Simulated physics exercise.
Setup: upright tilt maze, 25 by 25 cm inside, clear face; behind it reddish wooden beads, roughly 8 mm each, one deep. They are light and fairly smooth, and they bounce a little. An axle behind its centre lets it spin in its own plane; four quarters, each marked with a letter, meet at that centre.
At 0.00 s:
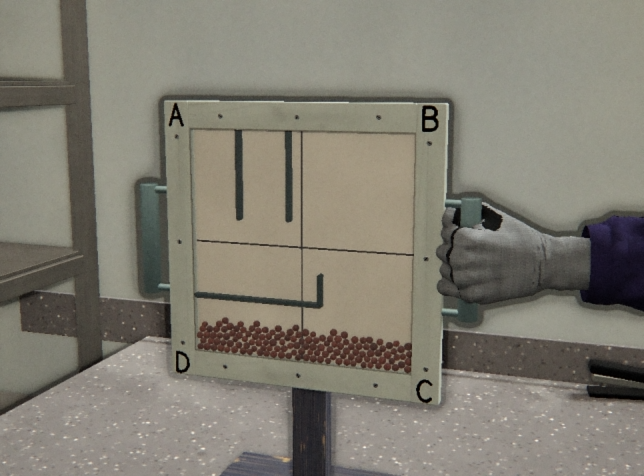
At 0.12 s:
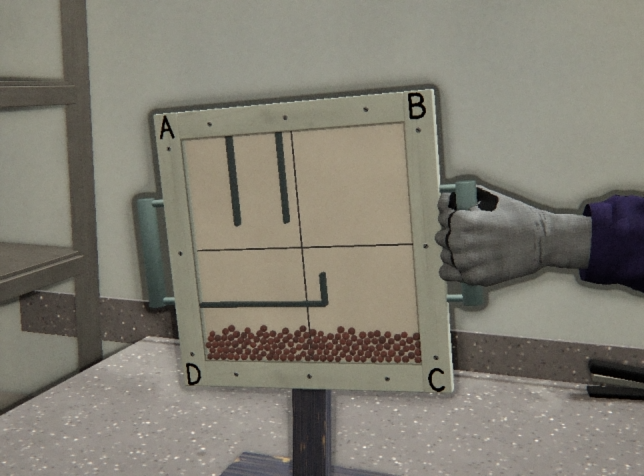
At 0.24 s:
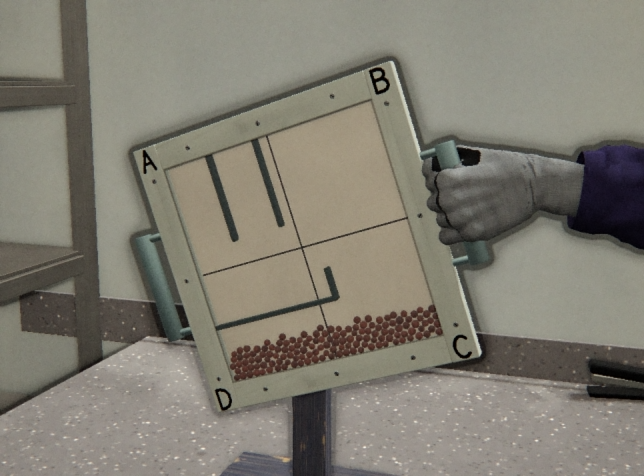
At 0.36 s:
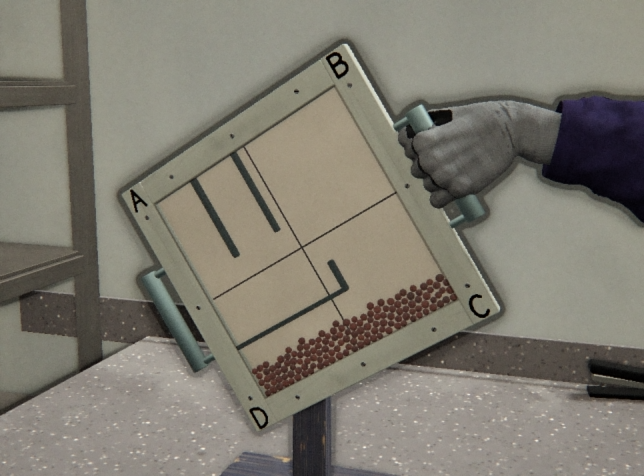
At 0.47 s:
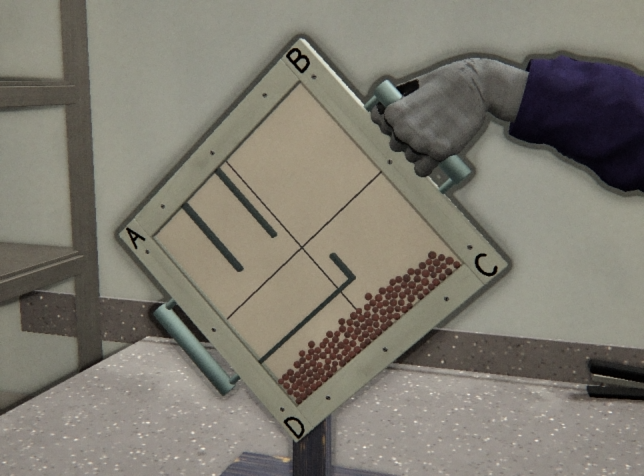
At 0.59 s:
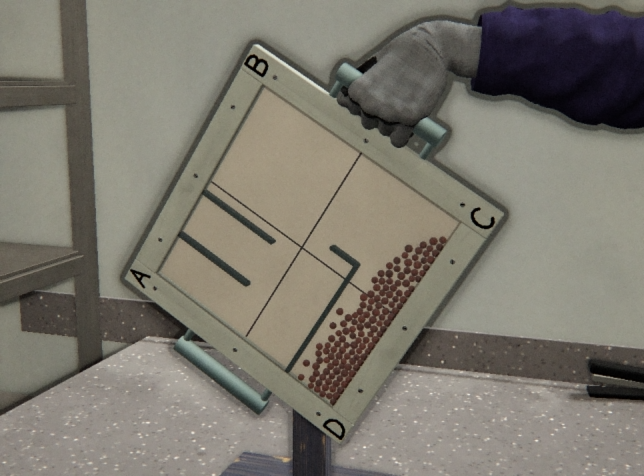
A gloved hand turned a square, clear-faced maze anticlockwise by its side handle, slowly at first and then well over, while the small reddish beads inside shifted into a sloping heap along one side.
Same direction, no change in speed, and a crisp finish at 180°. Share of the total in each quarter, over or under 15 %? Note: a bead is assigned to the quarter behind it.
Quarter A under 15 %, quarter B over 15 %, quarter C under 15 %, quarter D over 15 %.
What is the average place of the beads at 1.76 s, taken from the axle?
About 4 cm right and 8 cm above.
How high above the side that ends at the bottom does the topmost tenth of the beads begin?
It comes to around 23 cm.
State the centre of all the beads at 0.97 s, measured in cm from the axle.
Roughly 10 cm to the right of the axle and 3 cm beneath it.
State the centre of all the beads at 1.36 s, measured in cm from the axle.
About 10 cm right, 5 cm above.
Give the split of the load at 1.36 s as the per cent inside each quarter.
Quarter A: 0; quarter B: 0; quarter C: 15; quarter D: 85.
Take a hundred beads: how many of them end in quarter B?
About 25 per cent.
By 0.97 s it has turned 100°, the beads' middle is 10 cm right of and 3 cm below the axle; by quarter, C 15 %, D 85 %.
By 1.36 s it has turned 144°, the beads' middle is 10 cm right of and 5 cm above the axle; by quarter, C 15 %, D 85 %.
By 1.76 s it has turned 180°, the beads' middle is 4 cm right of and 8 cm above the axle; by quarter, B 5 %, C 15 %, D 80 %.
Settled by 3.1 s, A 0 %, B 25 %, C 5 %, D 70 %.
